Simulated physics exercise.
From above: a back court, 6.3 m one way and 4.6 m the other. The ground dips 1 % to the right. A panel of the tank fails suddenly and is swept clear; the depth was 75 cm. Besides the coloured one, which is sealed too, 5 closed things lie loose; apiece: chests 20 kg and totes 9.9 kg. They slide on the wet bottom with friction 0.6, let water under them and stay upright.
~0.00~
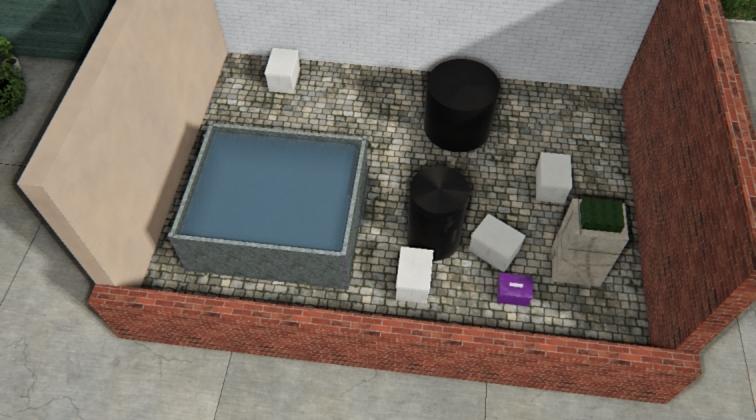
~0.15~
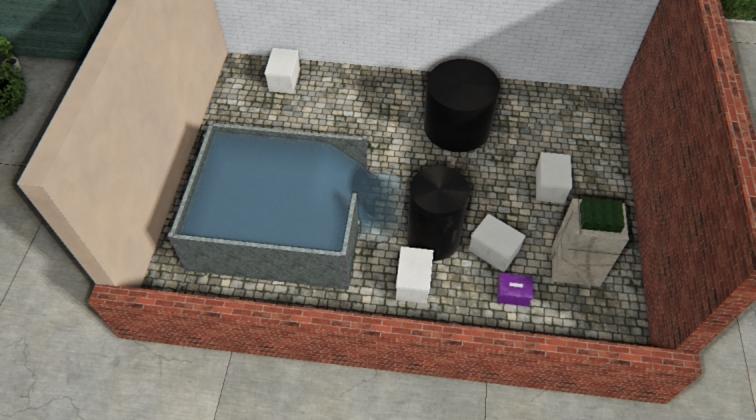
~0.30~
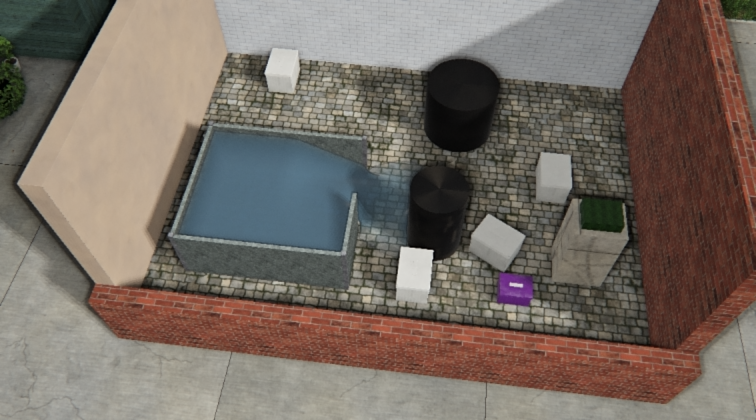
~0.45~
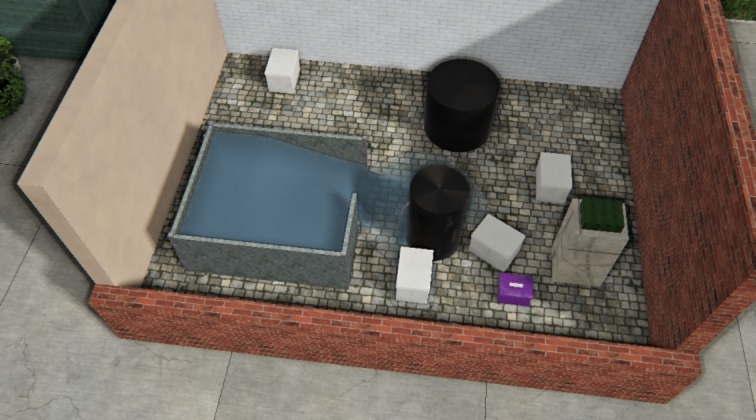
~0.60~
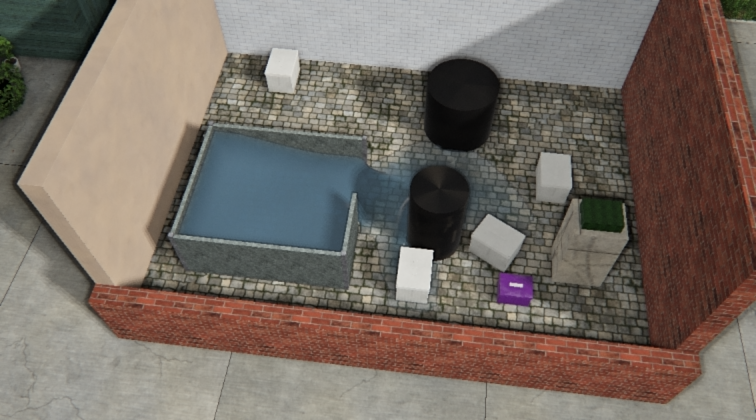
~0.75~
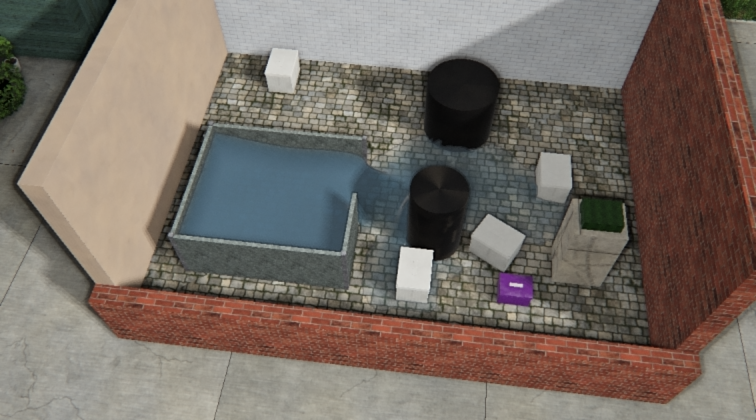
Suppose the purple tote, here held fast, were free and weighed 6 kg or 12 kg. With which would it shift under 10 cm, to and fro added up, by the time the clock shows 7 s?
For it, neither load is enough.
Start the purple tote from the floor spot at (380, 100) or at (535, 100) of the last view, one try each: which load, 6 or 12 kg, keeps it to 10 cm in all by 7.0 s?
In turn: Neither holds; neither is enough.
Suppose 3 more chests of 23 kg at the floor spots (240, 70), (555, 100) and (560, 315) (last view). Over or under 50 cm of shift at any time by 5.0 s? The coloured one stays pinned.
In turn: Under, more, short of it.
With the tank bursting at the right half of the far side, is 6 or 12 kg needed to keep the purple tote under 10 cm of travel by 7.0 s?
In that case only the larger load is enough.
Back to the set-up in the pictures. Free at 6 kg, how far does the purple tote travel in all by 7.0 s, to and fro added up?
Some 140 cm in all.
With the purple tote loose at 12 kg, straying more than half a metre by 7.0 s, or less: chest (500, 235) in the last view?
Answer: Short of it.
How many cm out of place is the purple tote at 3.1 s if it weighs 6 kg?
About 0 cm.
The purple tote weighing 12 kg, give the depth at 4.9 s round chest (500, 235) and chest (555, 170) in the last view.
Roughly 6 and 12 cm.
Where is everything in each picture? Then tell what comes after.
The purple tote at (516, 285) rests on the ground; 3.4 m2 under water; 0 of 6 have shifted, in the first frame.
The purple tote at (516, 285) rests on the ground; water covers 4.0 m2; 0 of 6 have shifted, in the second frame.
The purple tote at (516, 285) rests on the ground; 4.7 m2 under water; 0 of 6 have shifted, in the third frame.
The purple tote at (516, 285) rests on the ground; water covers 5.4 m2; 0 of 6 have shifted, in the fourth frame.
The purple tote at (516, 285), on the bottom; water covers 6.3 m2; 0 of 6 have shifted, in the fifth frame.
The purple tote at (516, 285), on the bottom; water covers 7.5 m2; 0 of 6 have shifted, in the sixth frame.
After 1.4 s the purple tote would be 0 cm from its start with 6 kg and 0 cm from its start with 12 kg; 1 cm of water round it then.
After 3.1 s the purple tote would be 1 cm from its start with 6 kg and 0 cm from its start with 12 kg; 2 cm of water round it then.
After 4.9 s the purple tote would be 34 cm from its start with 6 kg and 9 cm from its start with 12 kg; 9 cm of water round it then.
After 7.0 s the purple tote would be 116 cm from its start with 6 kg and 25 cm from its start with 12 kg; 11 cm of water round it then.
